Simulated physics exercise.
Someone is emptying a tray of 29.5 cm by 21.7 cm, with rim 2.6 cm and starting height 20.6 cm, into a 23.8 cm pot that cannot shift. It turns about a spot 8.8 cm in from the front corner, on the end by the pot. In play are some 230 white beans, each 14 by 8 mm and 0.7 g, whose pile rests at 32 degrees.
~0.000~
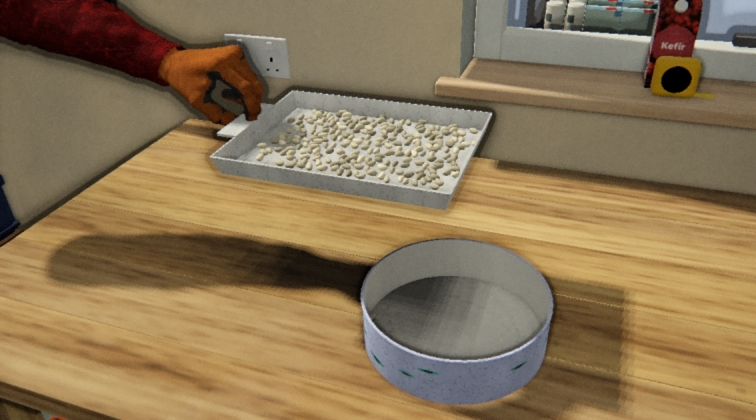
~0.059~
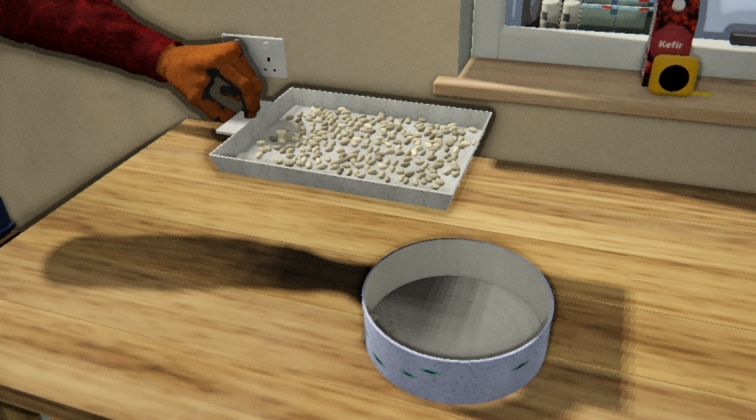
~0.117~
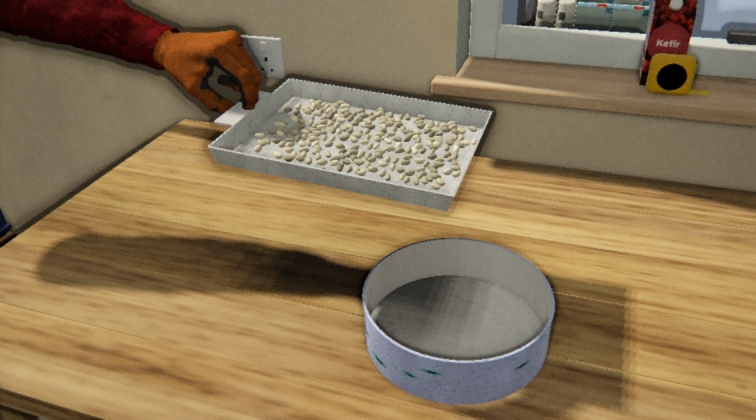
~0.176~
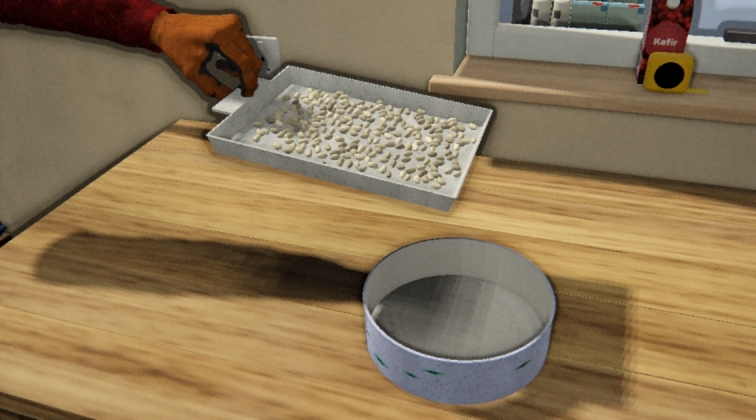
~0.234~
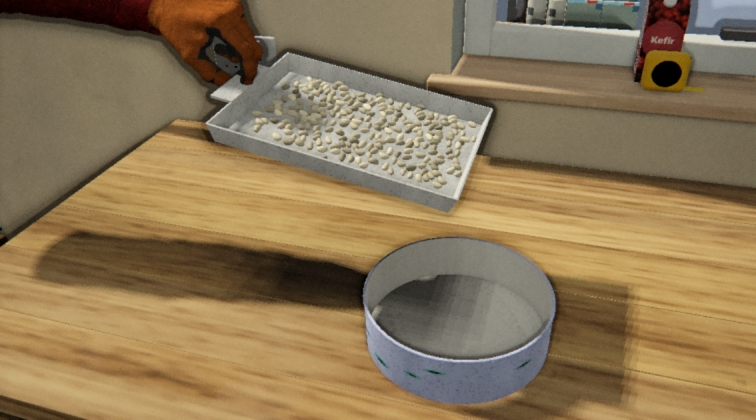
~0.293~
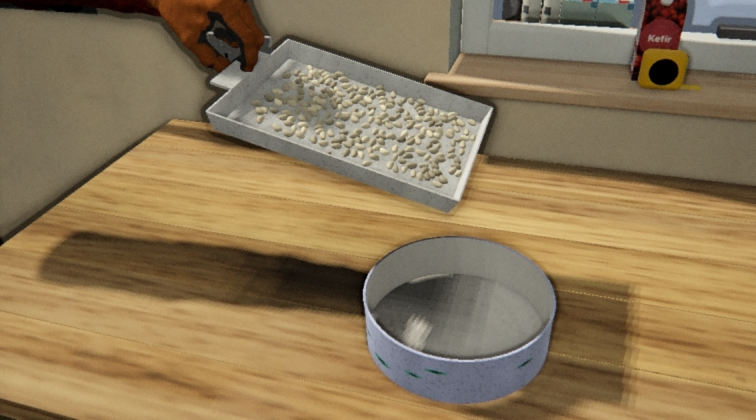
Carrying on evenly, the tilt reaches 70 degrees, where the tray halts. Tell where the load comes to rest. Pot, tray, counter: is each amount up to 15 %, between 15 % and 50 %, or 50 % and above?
Pot: Between 15 % and 50 %; tray: 50 % and above; counter: Up to 15 %.
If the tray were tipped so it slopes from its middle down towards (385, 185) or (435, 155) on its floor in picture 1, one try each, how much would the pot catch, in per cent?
First try: About 75 percent; second try: About 5 percent.
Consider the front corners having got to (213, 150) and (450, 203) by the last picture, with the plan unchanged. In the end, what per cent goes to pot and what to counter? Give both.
That works out as pot 70 and counter 0.
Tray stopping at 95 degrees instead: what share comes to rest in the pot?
Around 80 %, I reckon.
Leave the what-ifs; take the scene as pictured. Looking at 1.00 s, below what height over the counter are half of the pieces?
Roughly 22 centimetres.
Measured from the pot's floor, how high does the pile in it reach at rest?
I'd put it at close to 1.5 centimetres.
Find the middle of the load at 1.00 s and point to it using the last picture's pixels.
The load's centre is near (464, 160) at that time.
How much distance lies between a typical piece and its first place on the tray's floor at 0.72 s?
It has moved some 8 cm from its start.
After 0.72 s, tilt 42 degrees; the tray holds 100 %, the pot 0 %.
After 1.00 s, tilt 59 degrees; the tray holds 95 %, the pot 0 %.
After 1.38 s, tilt 70 degrees; the tray holds 80 %, the pot 15 %.
At rest (3.0 s), pot 25 %, tray 70 %, counter 5 %.
